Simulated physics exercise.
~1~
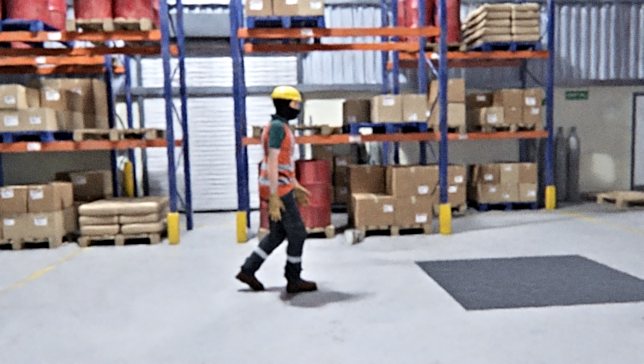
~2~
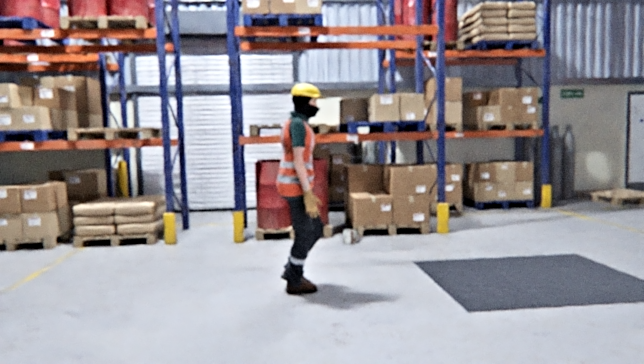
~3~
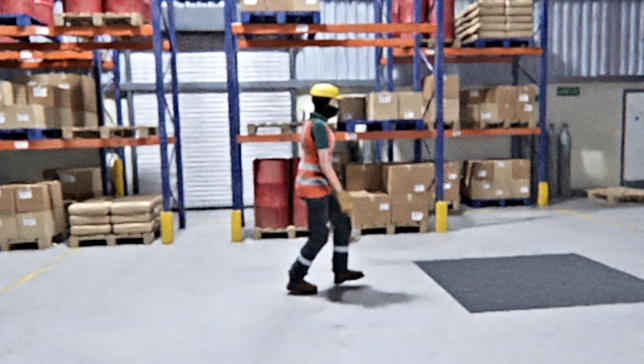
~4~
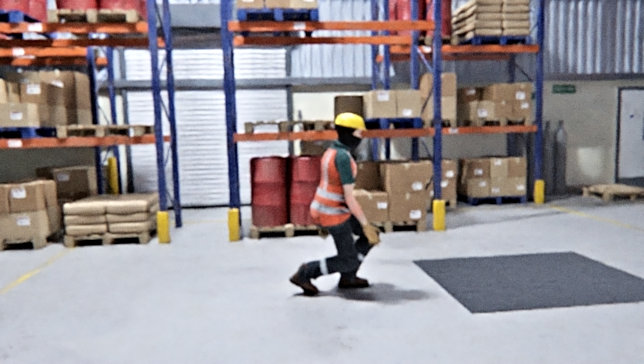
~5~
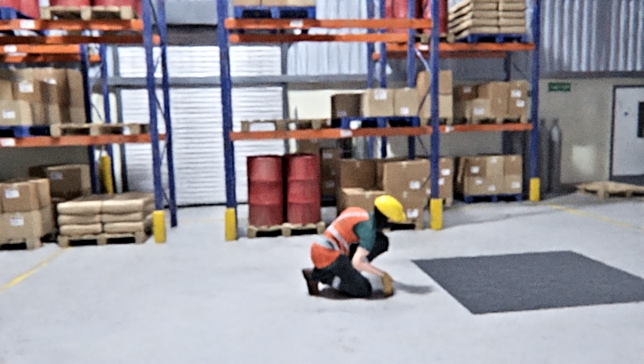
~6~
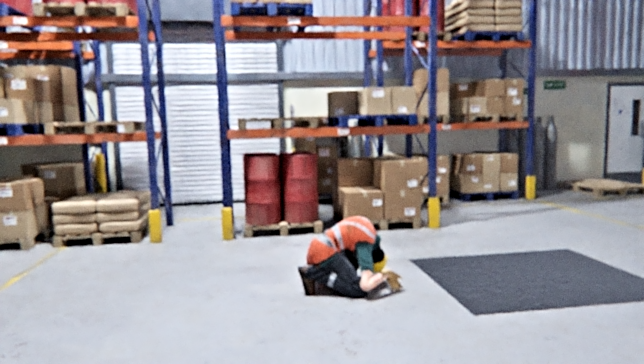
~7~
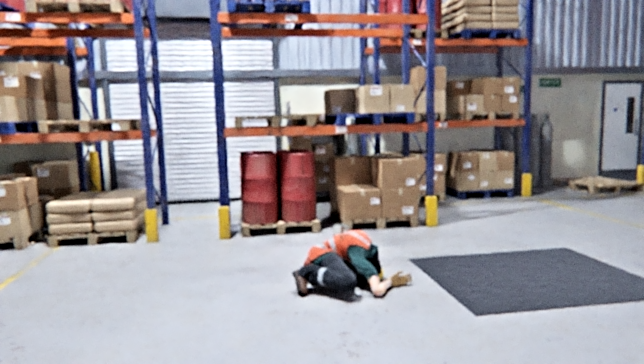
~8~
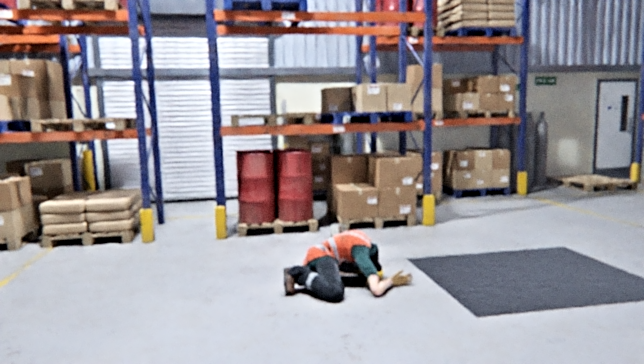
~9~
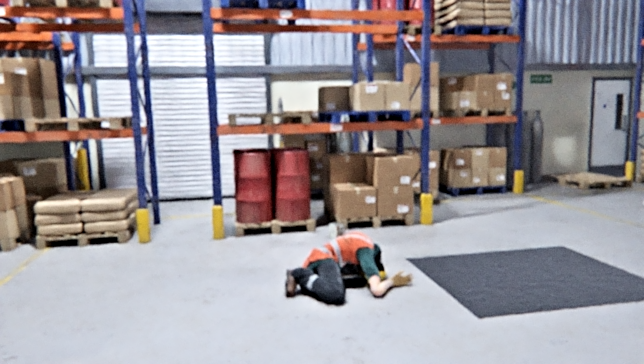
Worker in yellow hard hat and orange vest walking right through a warehouse, sinking forward and lying crumpled beside a dark mat.
